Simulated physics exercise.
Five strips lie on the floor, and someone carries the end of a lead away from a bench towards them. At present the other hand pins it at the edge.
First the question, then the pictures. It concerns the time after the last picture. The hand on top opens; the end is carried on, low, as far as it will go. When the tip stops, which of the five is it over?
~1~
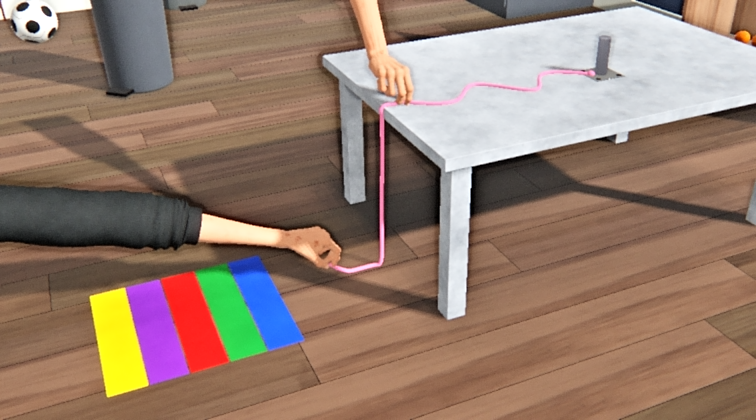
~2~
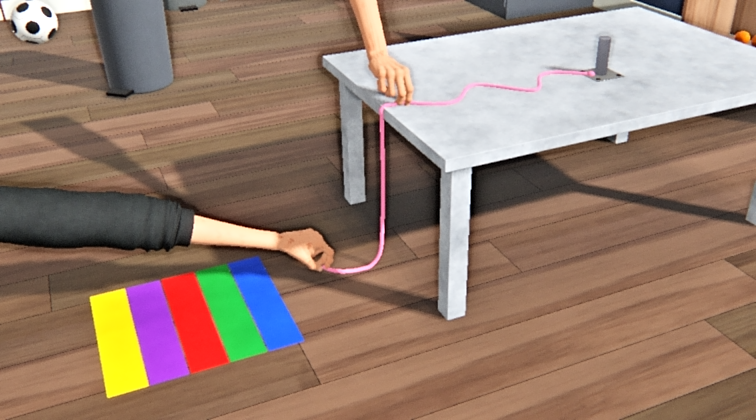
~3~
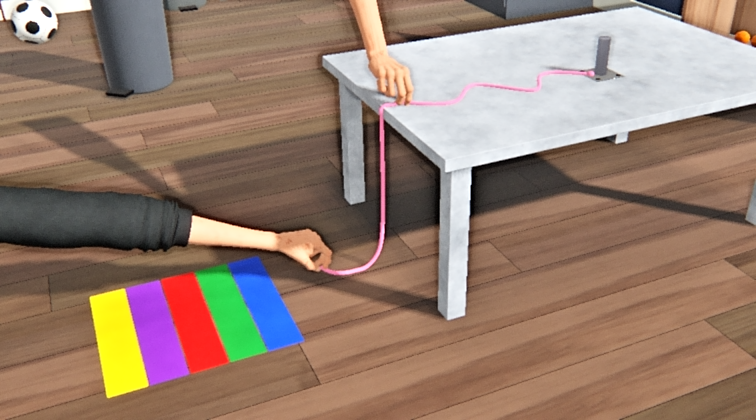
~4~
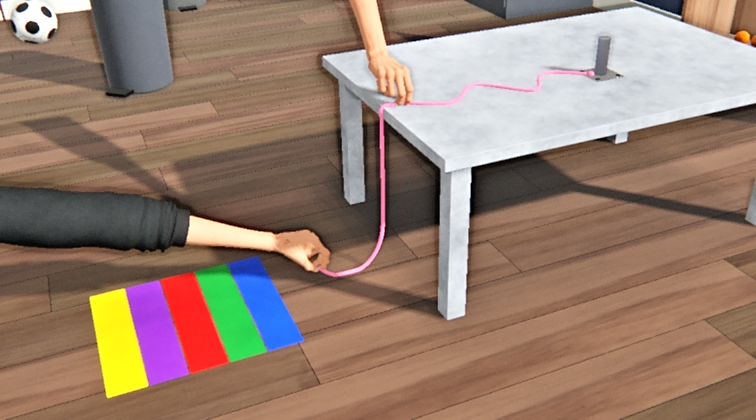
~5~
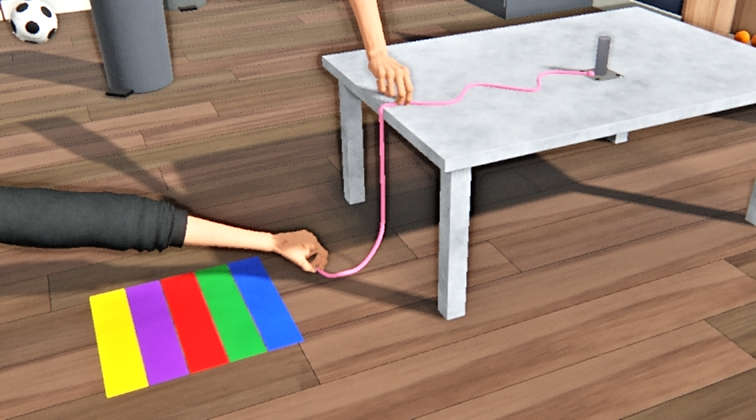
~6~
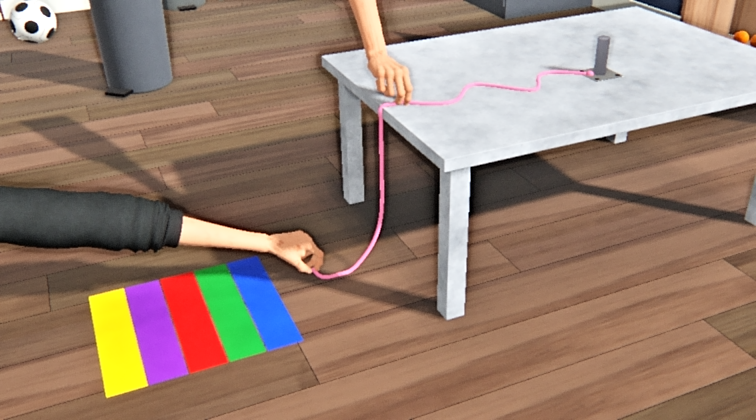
The purple one.
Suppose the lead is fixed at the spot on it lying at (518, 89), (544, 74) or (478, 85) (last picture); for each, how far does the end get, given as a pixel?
Going through the tries, I'd expect close to (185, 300), (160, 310) and lastly (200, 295).
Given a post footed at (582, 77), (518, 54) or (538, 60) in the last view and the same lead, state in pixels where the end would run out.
Around (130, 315), then (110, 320), then (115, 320).
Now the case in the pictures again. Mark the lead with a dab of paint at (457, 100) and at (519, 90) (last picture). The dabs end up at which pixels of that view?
At (403, 104), then (491, 90).
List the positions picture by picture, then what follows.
End (330, 264); blue (278, 327); green (241, 338); red (203, 348); purple (164, 359); yellow (124, 370), in the first picture.
End (323, 267); lead through (556, 73) (515, 89) (461, 97) (386, 107) (383, 183) (381, 250), in the second picture.
End (321, 267), in the third picture.
End (319, 268); lead through (555, 73) (515, 89) (461, 97) (386, 107) (383, 183) (377, 249), in the fourth picture.
End (317, 268), in the fifth picture.
End (313, 269); lead through (555, 73) (514, 89) (460, 97) (385, 106) (382, 183) (369, 249), in the sixth picture.
Early on, end near (211, 295); over green.
Midway, end near (174, 305); over red.
At the end of the slack, end near (150, 310); over purple. It gets as far as the purple strip.
